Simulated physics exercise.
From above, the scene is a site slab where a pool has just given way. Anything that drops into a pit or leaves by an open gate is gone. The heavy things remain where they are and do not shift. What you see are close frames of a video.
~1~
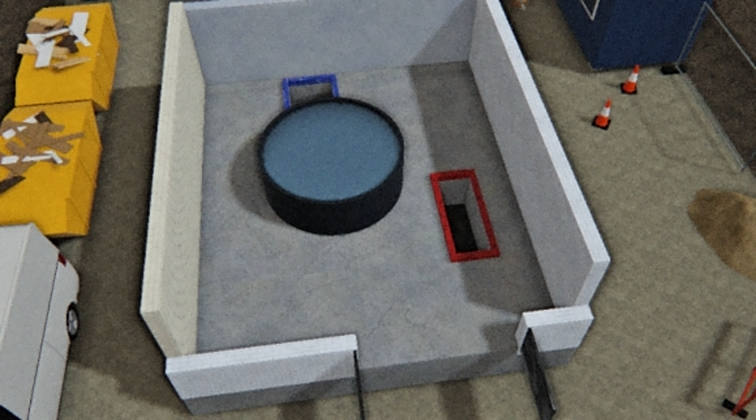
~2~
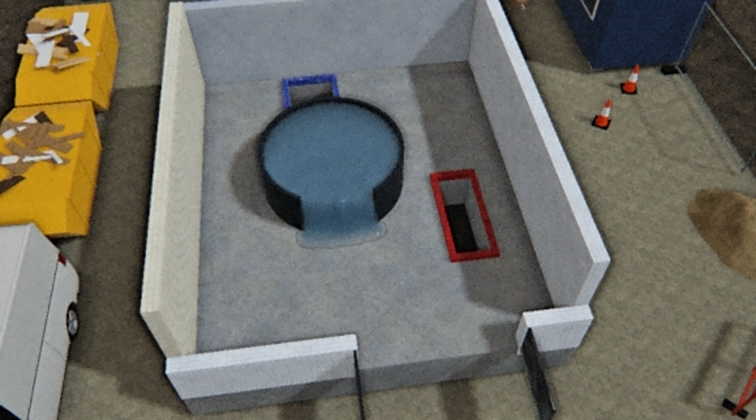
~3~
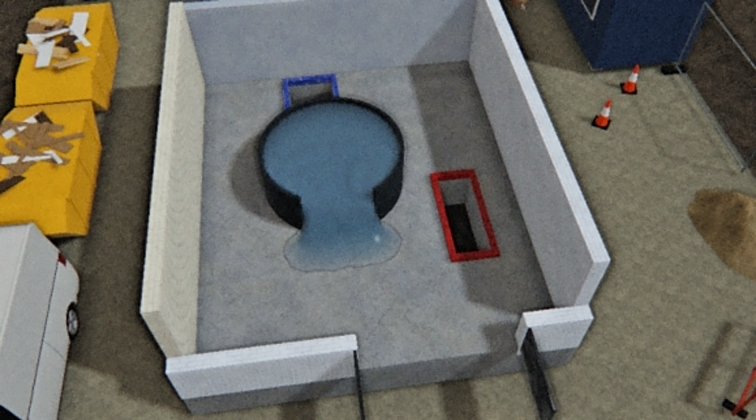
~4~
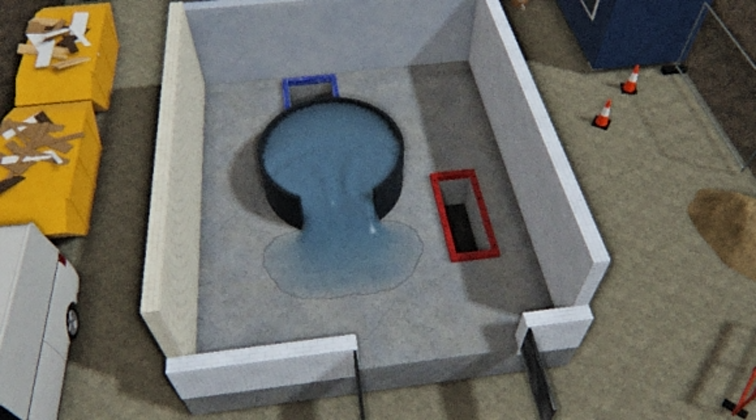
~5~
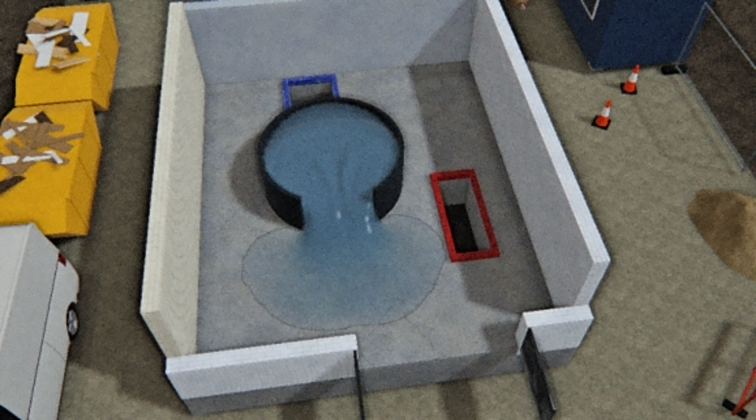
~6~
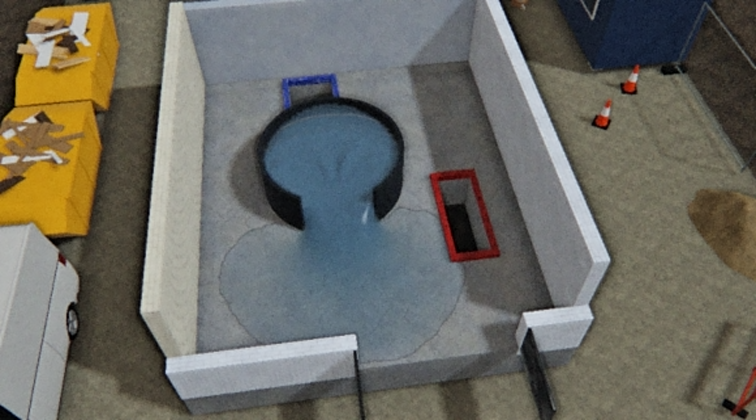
A round, dark-walled pool of still water on a walled concrete slab opened at its front side, and water poured out through the gap, spreading across the floor in a widening, rounded puddle.
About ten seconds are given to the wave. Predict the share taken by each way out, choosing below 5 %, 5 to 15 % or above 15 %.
As I see it, gate: Beyond fifteen per cent, blue pit: Short of five per cent, red pit: Short of five per cent.
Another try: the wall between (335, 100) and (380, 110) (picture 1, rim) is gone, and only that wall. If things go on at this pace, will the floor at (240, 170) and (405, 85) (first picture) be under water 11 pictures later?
Unsoaked, then soaked.
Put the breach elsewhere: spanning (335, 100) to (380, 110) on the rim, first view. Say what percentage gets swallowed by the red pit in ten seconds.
I'd estimate the red pit takes around 8 percent.
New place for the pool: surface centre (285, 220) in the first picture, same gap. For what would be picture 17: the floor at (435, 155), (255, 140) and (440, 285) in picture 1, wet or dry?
Unflooded - unflooded - soaked.
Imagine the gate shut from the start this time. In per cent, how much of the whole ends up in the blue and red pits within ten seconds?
The blue pit gets 6 per cent and the red pit 4 per cent.
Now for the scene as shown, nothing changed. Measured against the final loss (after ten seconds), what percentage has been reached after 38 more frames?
About 75 per cent.
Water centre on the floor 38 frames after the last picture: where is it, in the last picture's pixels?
The water centres close to (309, 212).
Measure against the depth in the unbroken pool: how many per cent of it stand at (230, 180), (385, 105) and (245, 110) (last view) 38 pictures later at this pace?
In order: 8, 0, 8 %.
A moment on, water covers 35 % of the floor; the gate 4 %, the blue pit 0 %, the red pit 0 %.
Next, water covers 40 % of the floor; the gate 14 %, the blue pit 0 %, the red pit 0 %.
Then, water covers 55 % of the floor; the gate 25 %, the blue pit 0 %, the red pit 0 %.
Later, water covers 70 % of the floor; the gate 38 %, the blue pit 0 %, the red pit 0 %.
In the end, water covers 85 % of the floor; the gate 47 %, the blue pit 2 %, the red pit 0 %.
